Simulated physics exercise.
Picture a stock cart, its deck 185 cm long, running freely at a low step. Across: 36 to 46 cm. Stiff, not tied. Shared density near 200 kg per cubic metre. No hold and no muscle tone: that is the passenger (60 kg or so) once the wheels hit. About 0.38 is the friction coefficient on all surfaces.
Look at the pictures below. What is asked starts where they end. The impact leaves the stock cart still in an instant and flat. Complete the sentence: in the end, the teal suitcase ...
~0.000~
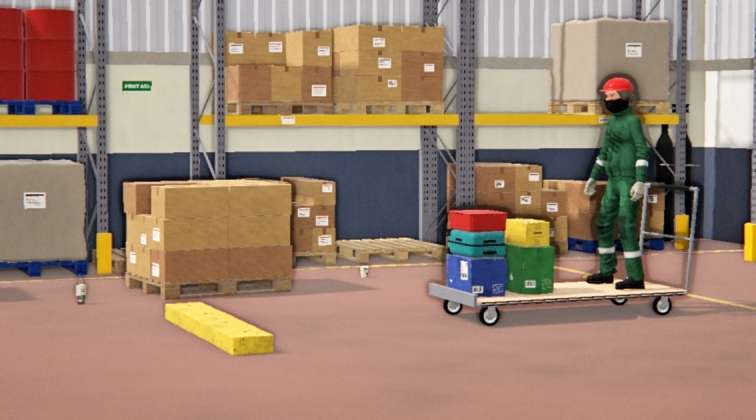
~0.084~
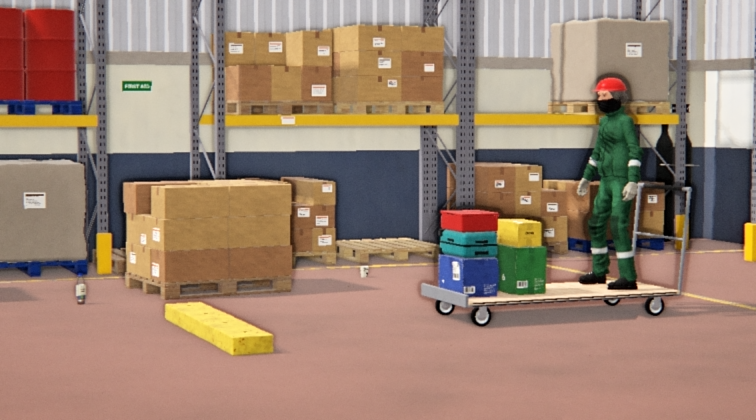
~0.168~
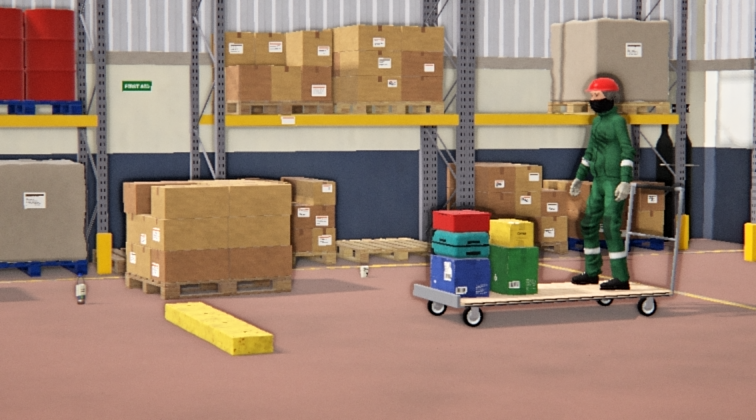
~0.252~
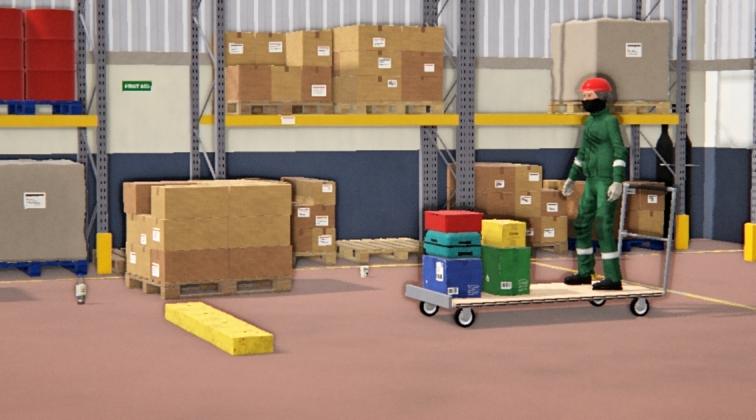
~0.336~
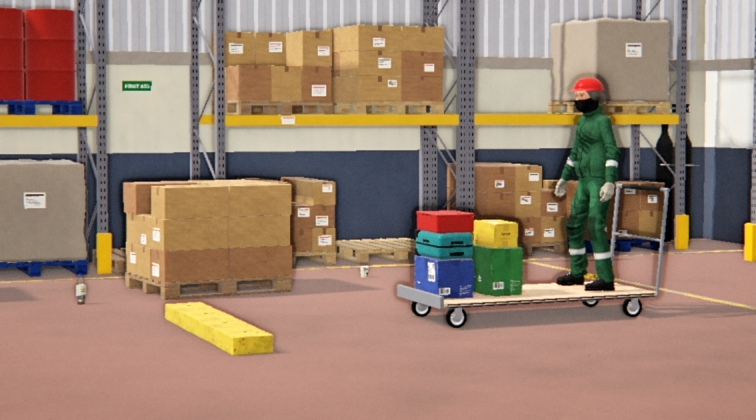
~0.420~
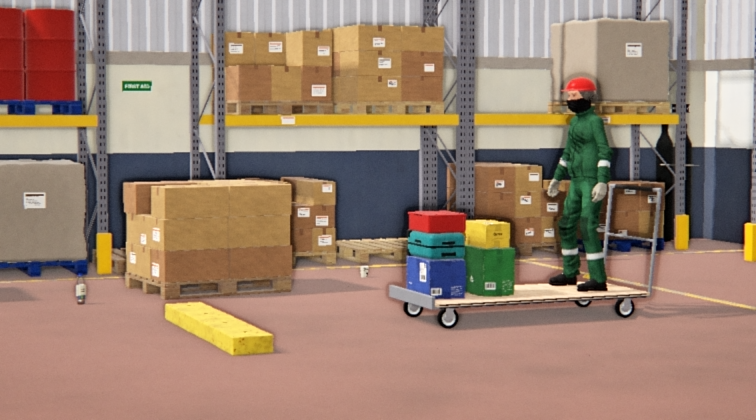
In the end, the teal suitcase is resting on the deck.
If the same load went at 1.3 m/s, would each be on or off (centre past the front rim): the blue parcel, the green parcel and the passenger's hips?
Then blue would be still aboard, green still aboard and the hips still aboard.
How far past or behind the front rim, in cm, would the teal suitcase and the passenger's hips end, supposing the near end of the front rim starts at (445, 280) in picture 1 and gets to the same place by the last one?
With that change, teal would rest 30 cm beyond the front rim and the hips 110 cm back from it.
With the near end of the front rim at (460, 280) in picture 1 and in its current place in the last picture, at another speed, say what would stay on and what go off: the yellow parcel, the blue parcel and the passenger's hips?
With that change you'd see yellow retained, blue retained and the hips retained.
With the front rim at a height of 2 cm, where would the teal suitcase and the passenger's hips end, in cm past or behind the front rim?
So the teal one ends 10 cm short of the rim, and the hips end 130 cm short of it.
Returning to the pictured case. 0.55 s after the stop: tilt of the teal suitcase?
Roughly 0° off the vertical.
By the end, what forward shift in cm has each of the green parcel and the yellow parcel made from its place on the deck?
I'd put the green one at around 20 cm and the yellow one at around 15 cm.
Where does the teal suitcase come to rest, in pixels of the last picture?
End point: About (239, 252) px.
The wheels strike at 2.22 s.
After 2.47 s the teal suitcase is 12 cm behind the rim, tilted 0°, near (239, 252) in the last picture's view.
After 2.77 s the teal suitcase is 12 cm behind the rim, tilted 0°, near (239, 252) in the last picture's view.
After 3.22 s the teal suitcase is 12 cm behind the rim, tilted 0°, near (239, 252) in the last picture's view.
At rest, 4.8 s, nothing is past the rim; behind it, green parcel, blue parcel, yellow parcel, teal suitcase, red tote and the passenger's hips.
